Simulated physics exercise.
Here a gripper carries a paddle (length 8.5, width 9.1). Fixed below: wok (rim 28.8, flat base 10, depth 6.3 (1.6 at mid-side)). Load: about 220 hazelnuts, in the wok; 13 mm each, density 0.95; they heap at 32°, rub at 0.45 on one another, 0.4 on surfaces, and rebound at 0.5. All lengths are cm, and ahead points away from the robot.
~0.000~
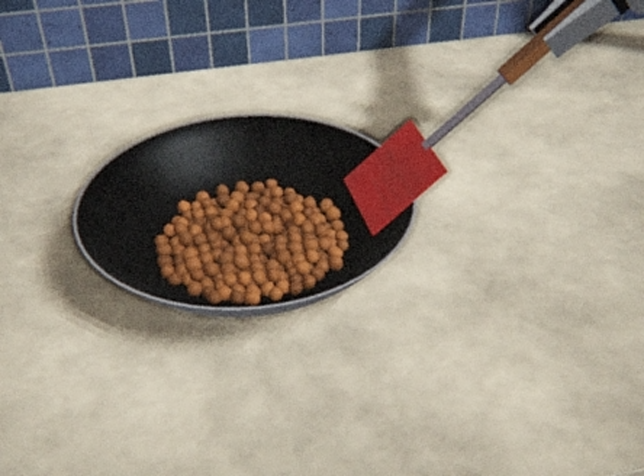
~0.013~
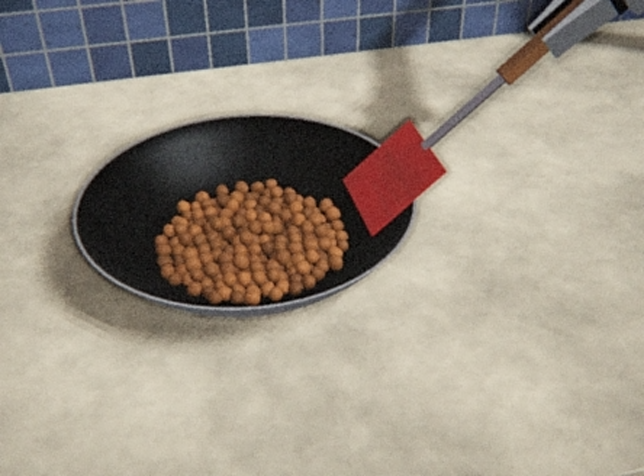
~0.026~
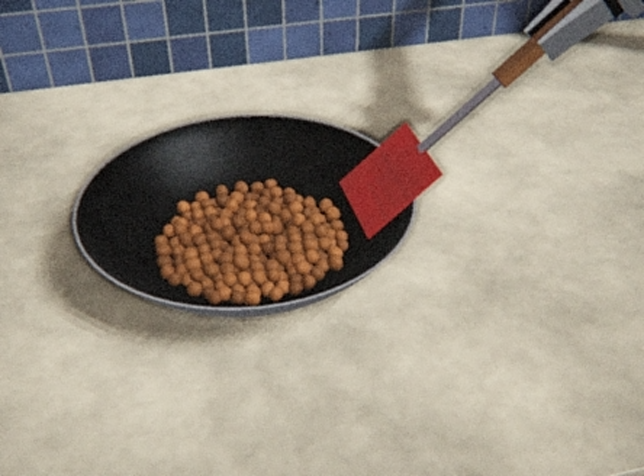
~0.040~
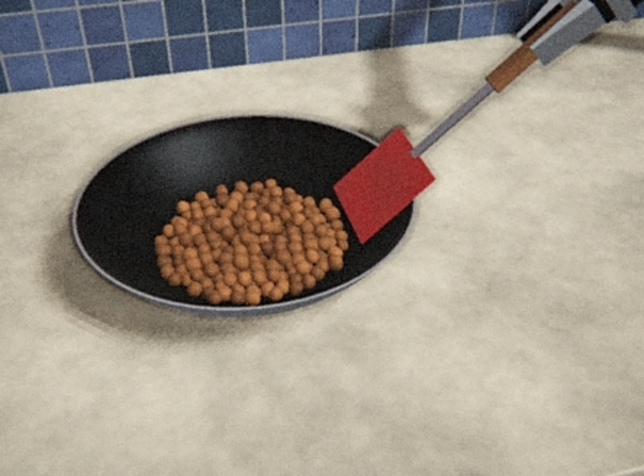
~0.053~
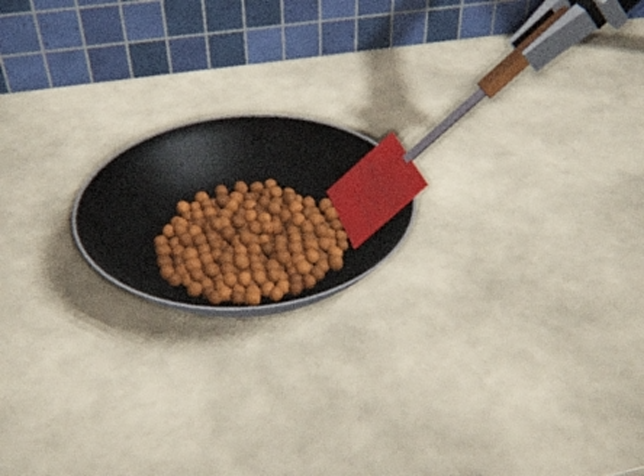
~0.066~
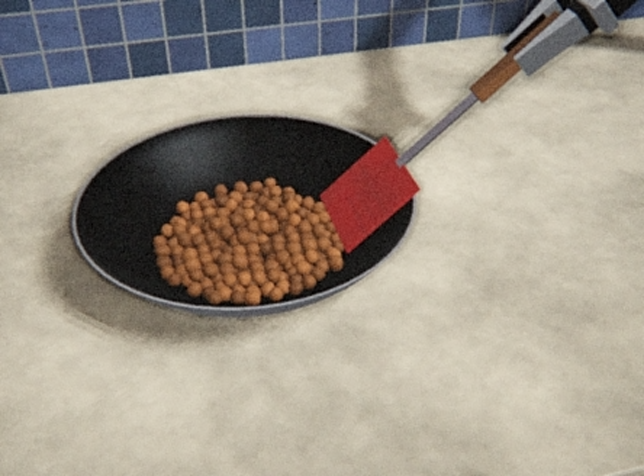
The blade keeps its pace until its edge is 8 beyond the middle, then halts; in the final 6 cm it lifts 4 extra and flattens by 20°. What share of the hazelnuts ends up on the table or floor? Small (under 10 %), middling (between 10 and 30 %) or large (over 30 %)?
Answer: Small; under 10 % of the hazelnuts finish on the table or floor.
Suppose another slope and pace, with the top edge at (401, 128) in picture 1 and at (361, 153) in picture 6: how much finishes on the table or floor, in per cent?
Some 5 per cent.
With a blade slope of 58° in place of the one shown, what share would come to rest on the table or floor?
In that case some 0 per cent.
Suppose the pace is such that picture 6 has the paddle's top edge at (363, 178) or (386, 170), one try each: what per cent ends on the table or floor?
Some 25 and 10 per cent.
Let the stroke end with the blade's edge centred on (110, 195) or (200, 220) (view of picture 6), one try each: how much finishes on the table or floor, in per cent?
About 20 and 0 per cent.
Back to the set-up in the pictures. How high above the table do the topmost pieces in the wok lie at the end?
Some 6.0 cm.
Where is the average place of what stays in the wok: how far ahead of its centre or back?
Some 4.5 cm ahead.
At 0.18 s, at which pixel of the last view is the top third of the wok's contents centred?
Near (177, 239).
After 0.18 s, sloping 41°, highest piece 4 above the table; 219 in the wok.
After 0.30 s, sloping 34°, highest piece 6 above the table; 219 in the wok.
After 0.56 s, sloping 21°, highest piece 6 above the table; 219 in the wok.
After 1.61 s, sloping 21°, highest piece 5 above the table; 219 in the wok.
At rest, 219 in the wok. That is 0 % on the table or floor.
